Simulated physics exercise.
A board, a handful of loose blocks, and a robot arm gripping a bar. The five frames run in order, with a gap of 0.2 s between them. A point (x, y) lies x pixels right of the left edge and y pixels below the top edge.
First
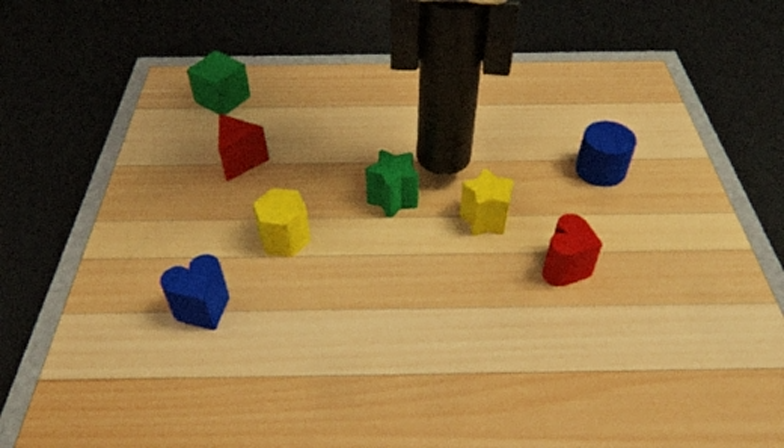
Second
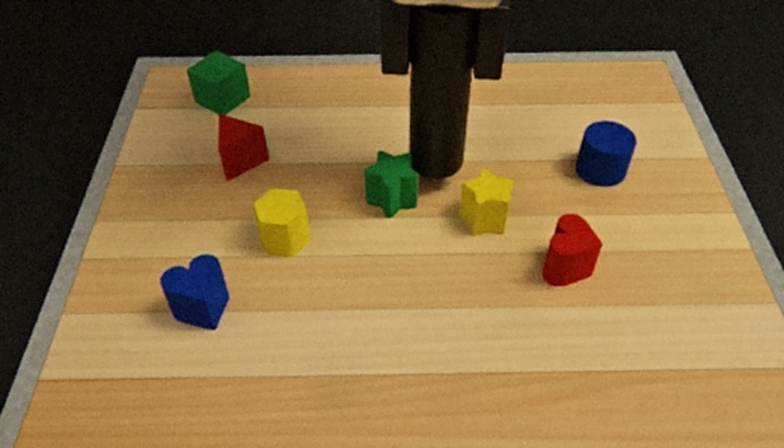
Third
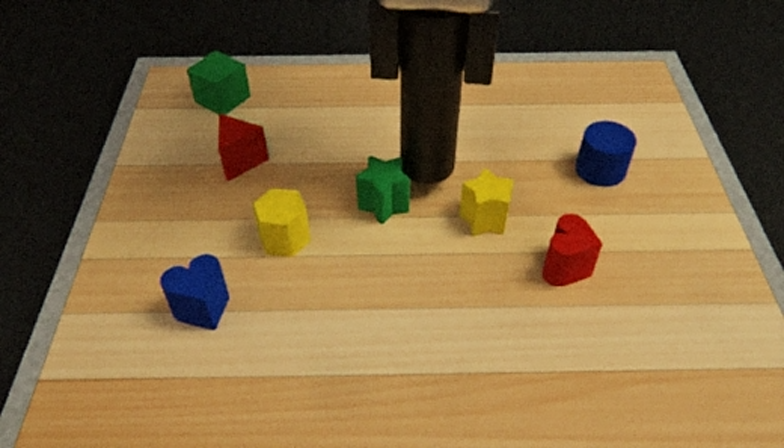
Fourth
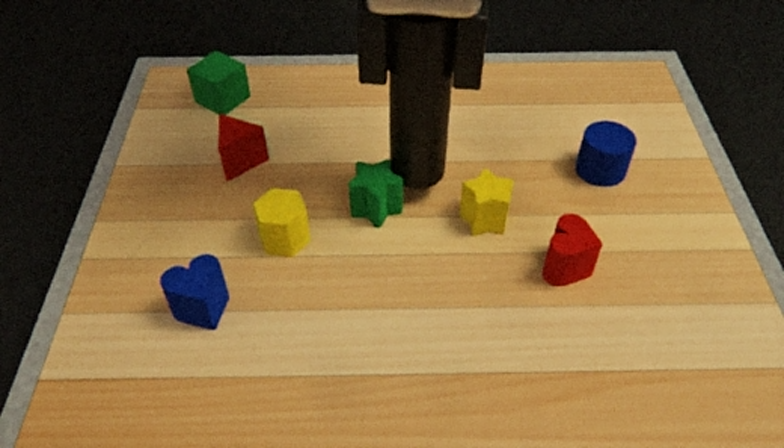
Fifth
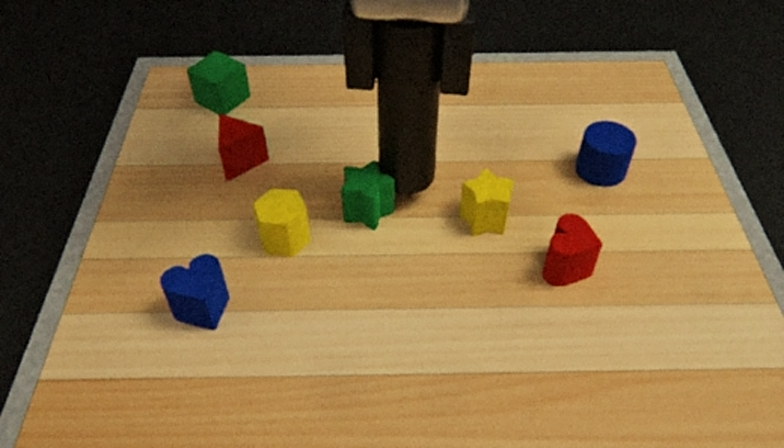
At the start, colored blocks sit scattered on a wooden board, and a robot arm holds a dark bar upright between the green and yellow stars. The bar moves a little left and nearer, then pushes the green star slightly left, closer to the yellow hexagon, while the other blocks stay still.
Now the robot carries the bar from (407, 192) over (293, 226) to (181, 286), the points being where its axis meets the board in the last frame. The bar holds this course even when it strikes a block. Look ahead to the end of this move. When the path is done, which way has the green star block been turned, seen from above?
My answer: Anticlockwise.
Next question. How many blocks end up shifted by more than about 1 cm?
Here I'd predict at least three blocks moving more than 1 cm.
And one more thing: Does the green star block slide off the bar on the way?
The answer is no.
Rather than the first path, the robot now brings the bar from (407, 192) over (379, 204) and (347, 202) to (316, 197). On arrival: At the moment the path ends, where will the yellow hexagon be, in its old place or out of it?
By the last moment of the path, the yellow hexagon has shifted.
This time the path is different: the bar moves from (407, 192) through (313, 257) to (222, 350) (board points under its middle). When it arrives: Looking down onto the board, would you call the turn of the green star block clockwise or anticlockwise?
Spin direction: Clockwise.
On the path given first. One third of the way, bar at (329, 198); yellow hexagon at (247, 218), turned 40° clockwise; green star block at (293, 210), turned 20° anticlockwise.
Two thirds of the way, bar at (250, 224); blue heart-shaped block at (186, 287); yellow hexagon at (163, 255), turned 35° clockwise; green star block at (212, 242), turned 25° anticlockwise.
At the end, bar at (175, 270); blue heart-shaped block at (138, 341), turned 50° anticlockwise; yellow hexagon at (77, 308), turned 30° clockwise; green star block at (130, 292), turned 25° anticlockwise; yellow star block not moved.
